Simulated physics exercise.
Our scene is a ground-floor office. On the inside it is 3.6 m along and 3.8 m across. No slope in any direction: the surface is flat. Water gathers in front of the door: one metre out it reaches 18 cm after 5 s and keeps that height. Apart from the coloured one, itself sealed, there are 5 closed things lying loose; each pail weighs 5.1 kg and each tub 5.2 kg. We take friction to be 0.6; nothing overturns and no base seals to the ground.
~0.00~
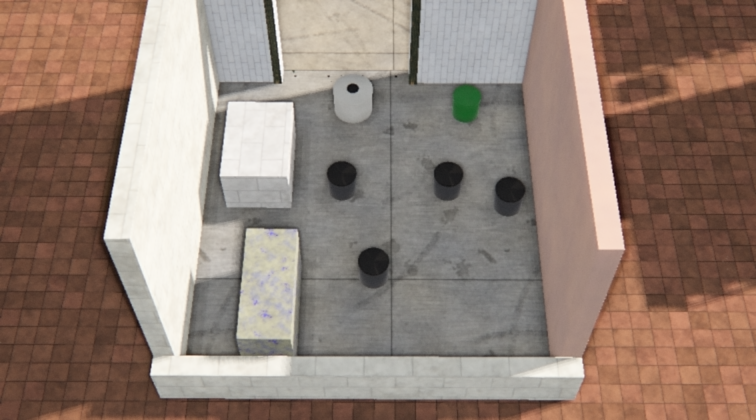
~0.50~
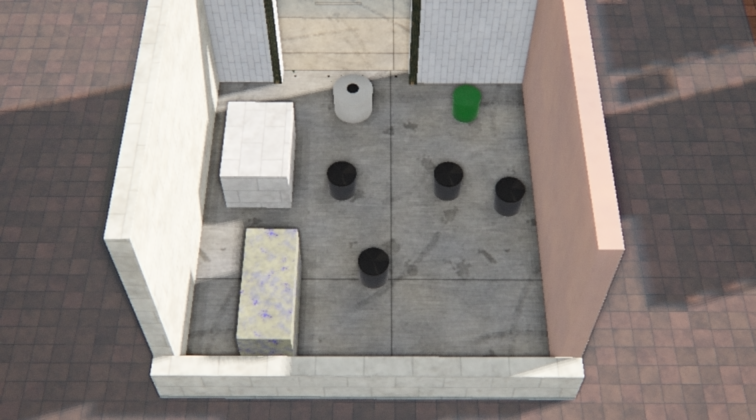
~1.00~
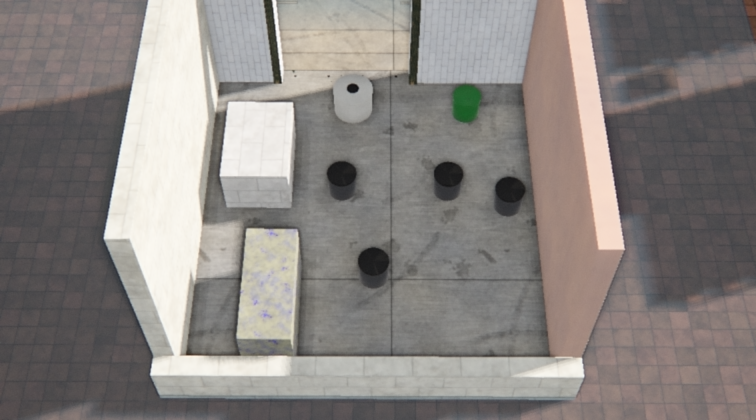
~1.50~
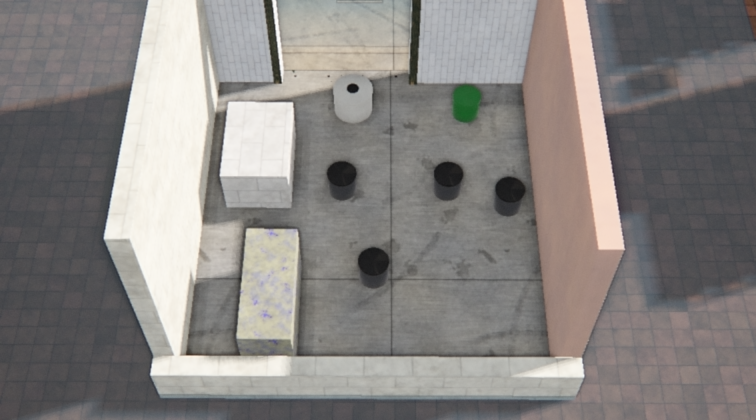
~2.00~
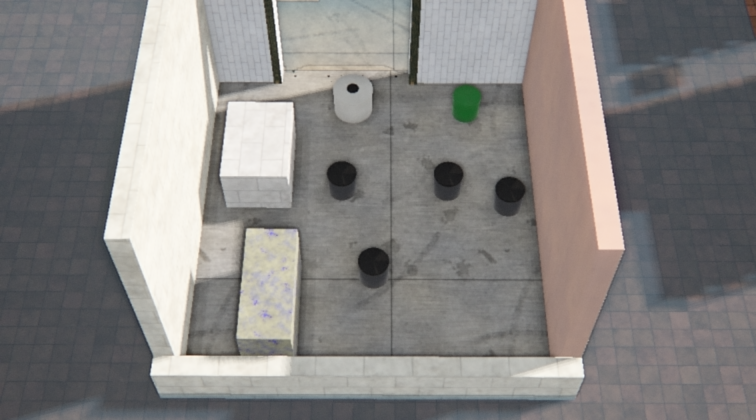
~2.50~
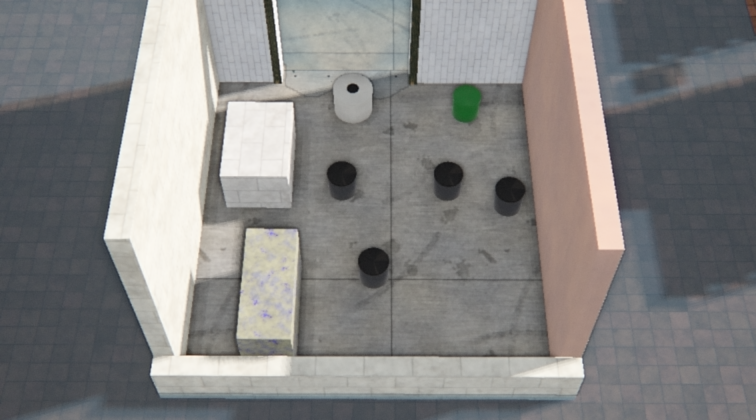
Red paving around a walled room turning dull grey and the doorway tinting pale blue, while the green pail and dark containers stay still.
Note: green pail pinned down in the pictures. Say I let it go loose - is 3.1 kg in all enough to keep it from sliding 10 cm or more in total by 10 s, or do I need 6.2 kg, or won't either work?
3.1 kg is enough.
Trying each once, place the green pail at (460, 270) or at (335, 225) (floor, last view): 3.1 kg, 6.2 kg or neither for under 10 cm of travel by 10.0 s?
Taking them in turn, neither mass keeps it, and neither mass keeps it.
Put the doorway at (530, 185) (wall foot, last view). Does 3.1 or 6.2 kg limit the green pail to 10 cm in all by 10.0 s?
If so, then only the second option works.
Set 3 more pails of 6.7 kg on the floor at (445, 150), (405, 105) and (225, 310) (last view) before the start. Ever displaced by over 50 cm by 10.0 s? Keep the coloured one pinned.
Taking them in order, the first is inside the line, the second inside the line and the third inside the line.
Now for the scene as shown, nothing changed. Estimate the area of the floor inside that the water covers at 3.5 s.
Flooded: Near 1.5 m2.
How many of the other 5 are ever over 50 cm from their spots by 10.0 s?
Result: 4.
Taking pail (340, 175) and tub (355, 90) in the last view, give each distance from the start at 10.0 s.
Respectively 200 and 250 centimetres.
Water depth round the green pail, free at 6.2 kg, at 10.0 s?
Close to 3 cm deep.
After 3.5 s the green pail would be 0 cm from its start with 3.1 kg and 0 cm from its start with 6.2 kg; 0 cm of water round it then.
After 4.5 s the green pail would be 0 cm from its start with 3.1 kg and 0 cm from its start with 6.2 kg; 0 cm of water round it then.
After 7.0 s the green pail would be 0 cm from its start with 3.1 kg and 0 cm from its start with 6.2 kg; 1 cm of water round it then.
After 10.0 s the green pail would be 0 cm from its start with 3.1 kg and 0 cm from its start with 6.2 kg; 3 cm of water round it then.
